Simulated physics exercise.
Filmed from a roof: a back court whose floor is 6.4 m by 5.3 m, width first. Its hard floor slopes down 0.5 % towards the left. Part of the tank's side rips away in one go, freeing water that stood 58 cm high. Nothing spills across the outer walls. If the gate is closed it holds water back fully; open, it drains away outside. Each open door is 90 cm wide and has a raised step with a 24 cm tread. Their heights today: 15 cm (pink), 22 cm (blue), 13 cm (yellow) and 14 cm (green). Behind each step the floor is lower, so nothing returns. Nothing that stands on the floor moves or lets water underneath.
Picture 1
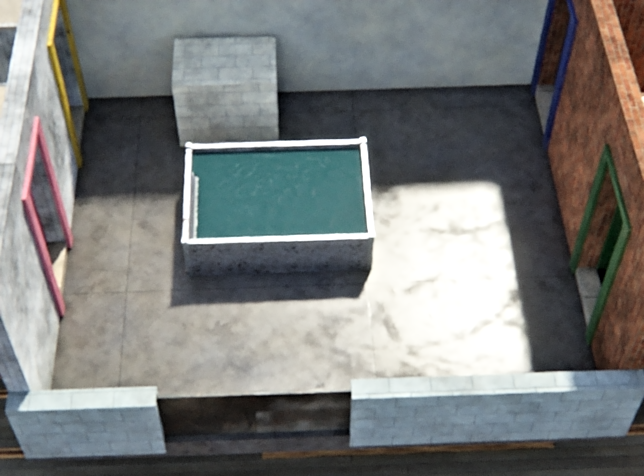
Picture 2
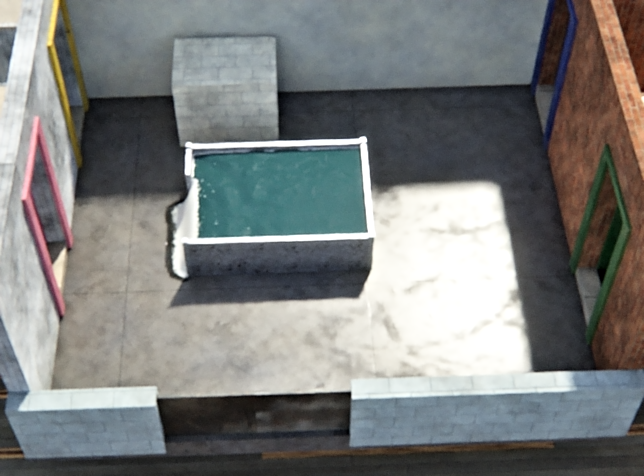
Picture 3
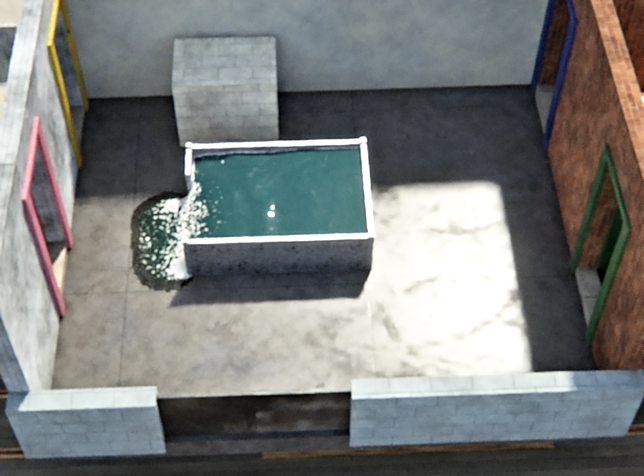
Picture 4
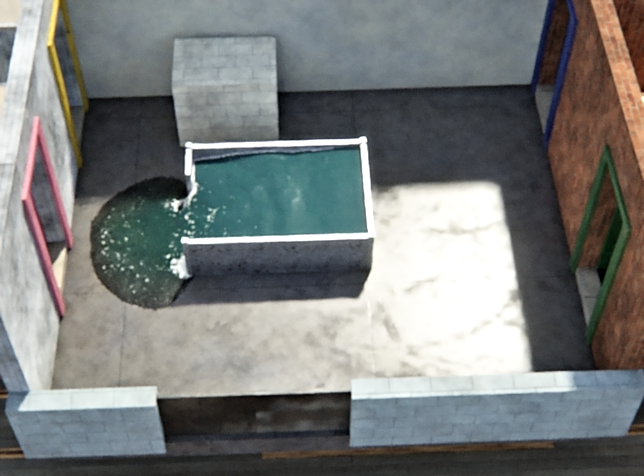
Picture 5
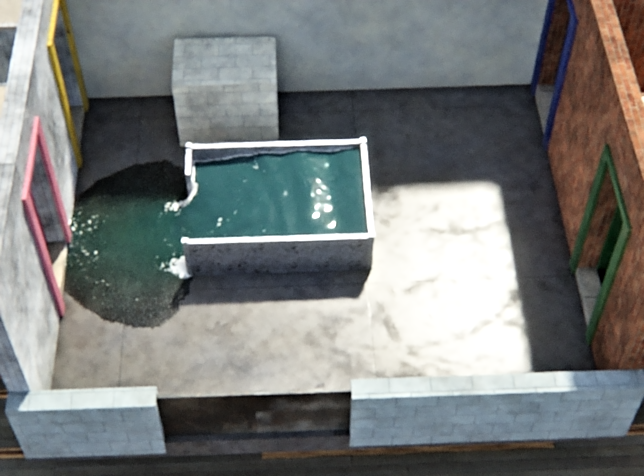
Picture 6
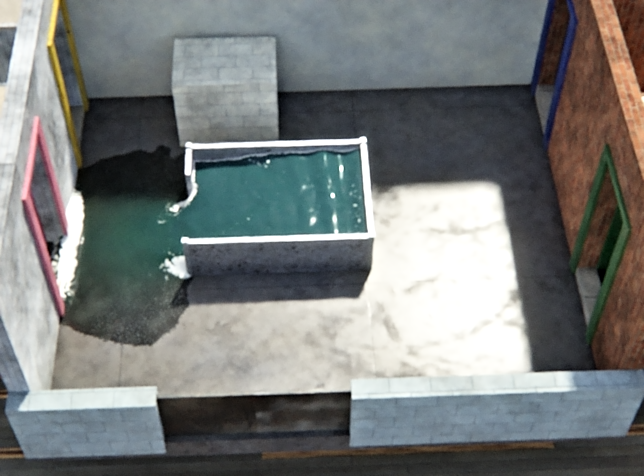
A white-rimmed tank of green water bursting open on its left side, water spreading across the grey floor to the pink doorway.
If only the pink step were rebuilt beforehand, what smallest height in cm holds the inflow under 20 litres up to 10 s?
Some 30 cm above the ground.
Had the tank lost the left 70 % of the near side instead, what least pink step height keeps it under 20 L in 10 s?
Then roughly 6.0 cm.
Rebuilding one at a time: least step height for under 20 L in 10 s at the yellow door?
About 11.5 cm at yellow.
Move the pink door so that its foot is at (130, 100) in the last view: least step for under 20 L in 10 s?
Roughly 19 cm.
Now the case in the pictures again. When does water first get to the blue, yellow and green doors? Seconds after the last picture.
Arrival: Blue 4.5 s, yellow 0.4 s, green 4.5 s.
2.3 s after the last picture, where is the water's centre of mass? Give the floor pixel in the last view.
Near (194, 240).
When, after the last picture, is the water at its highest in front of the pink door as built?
Near 1.0 s.
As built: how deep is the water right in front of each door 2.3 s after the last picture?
Depths in cm: Pink 24, blue 0, yellow 8, green 0.
Then, 0.7 s after the last picture water covers 15 % of the floor, deepest (34 cm) near (68, 263); 33 cm at the pink door, 50 litres in over its 15 cm step.
Then, 2.3 s after the last picture water covers 35 % of the floor, deepest (30 cm) near (49, 414); 24 cm at the pink door, 183 litres in over its 15 cm step.
Then, 9.3 s after the last picture water covers 95 % of the floor, deepest (10 cm) near (49, 414); 10 cm at the pink door, 212 litres in over its 15 cm step.
At the pink door as built, the water peaked near 34 cm, 1.1 s after the last picture.
With a step of 25 cm, 57 litres would have come in within the 10 s; with 33.5 cm, 6 litres. So under 20 litres takes about 30 cm.
